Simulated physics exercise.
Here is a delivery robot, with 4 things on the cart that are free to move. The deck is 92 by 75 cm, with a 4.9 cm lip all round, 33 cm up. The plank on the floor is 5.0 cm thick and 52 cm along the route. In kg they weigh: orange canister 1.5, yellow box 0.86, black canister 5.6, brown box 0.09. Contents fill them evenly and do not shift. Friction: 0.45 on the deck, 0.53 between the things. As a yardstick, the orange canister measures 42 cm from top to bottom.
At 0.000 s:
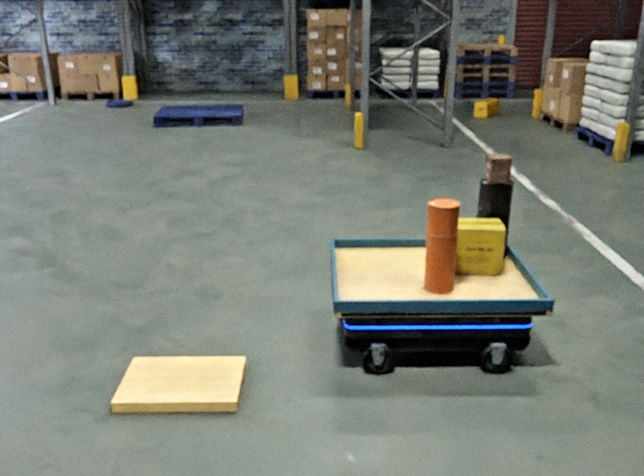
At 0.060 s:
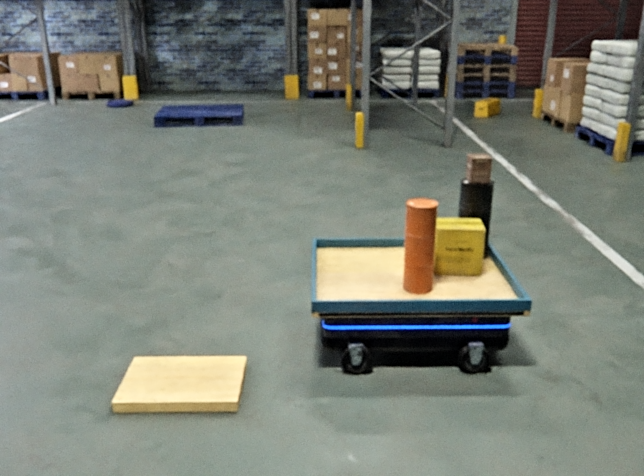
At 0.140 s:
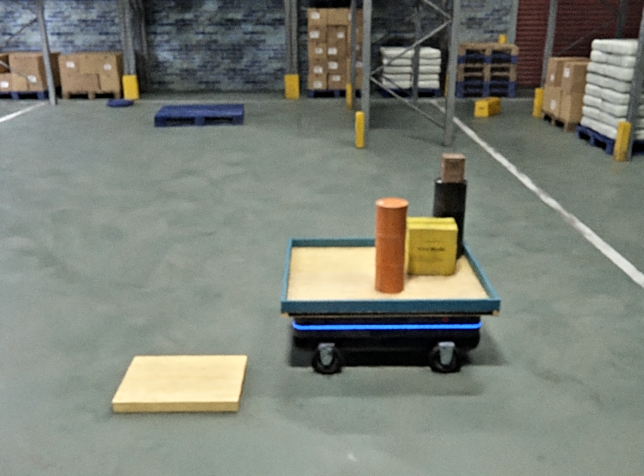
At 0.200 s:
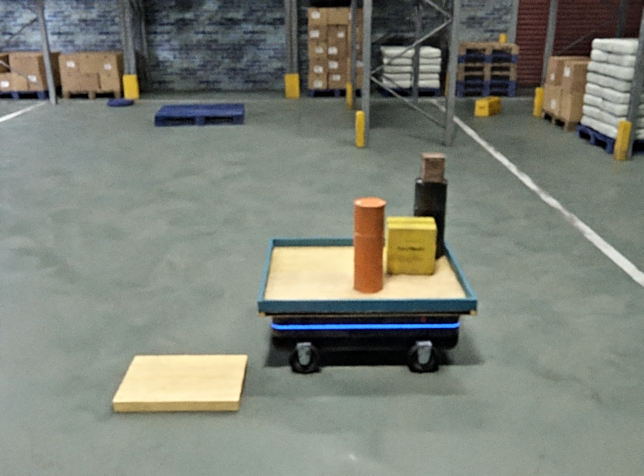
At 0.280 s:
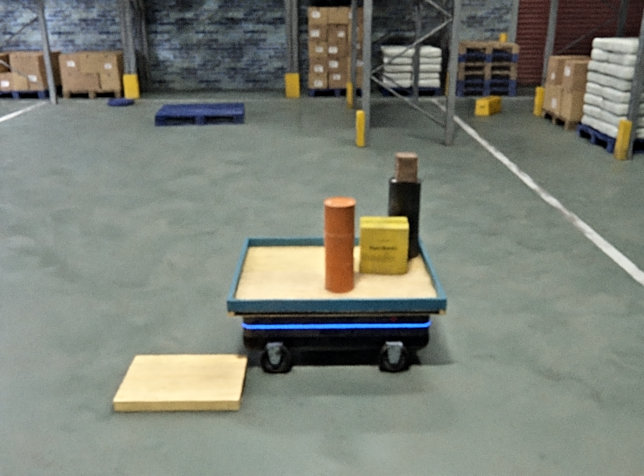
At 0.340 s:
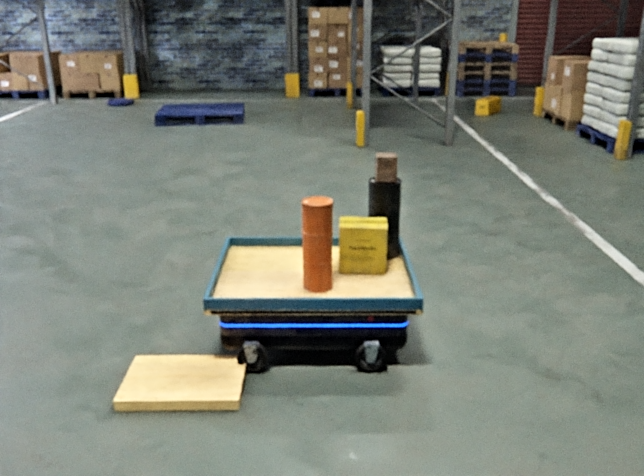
The video shows a low wheeled cart carrying an orange canister, a yellow box, and a black canister with a brown box on top, rolling steadily left across a warehouse floor until its front wheel is beside a flat plank.
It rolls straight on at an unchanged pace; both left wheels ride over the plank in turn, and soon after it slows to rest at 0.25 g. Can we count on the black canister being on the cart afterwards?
The black canister comes off the cart.
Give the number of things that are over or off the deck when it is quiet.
3 of them.
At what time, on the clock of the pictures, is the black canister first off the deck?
At about 1.1 s.
After 0.74 s, 126 cm covered; black canister leaning 7° near (254, 199); orange canister leaning 22°; brown box leaning 7°.
After 1.04 s, 177 cm covered; brown box now off the deck; black canister leaning 36° near (155, 210); orange canister leaning 31°.
After 1.24 s, 209 cm covered; black canister now off the deck; orange canister leaning 44°; yellow box slid 2 cm.
After 1.64 s, 247 cm covered; orange canister on its side; yellow box slid 2 cm.
At rest (2.3 s), off the deck, black canister and brown box; tipped over on the cart, orange canister; the last one in place, give or take 10 cm.
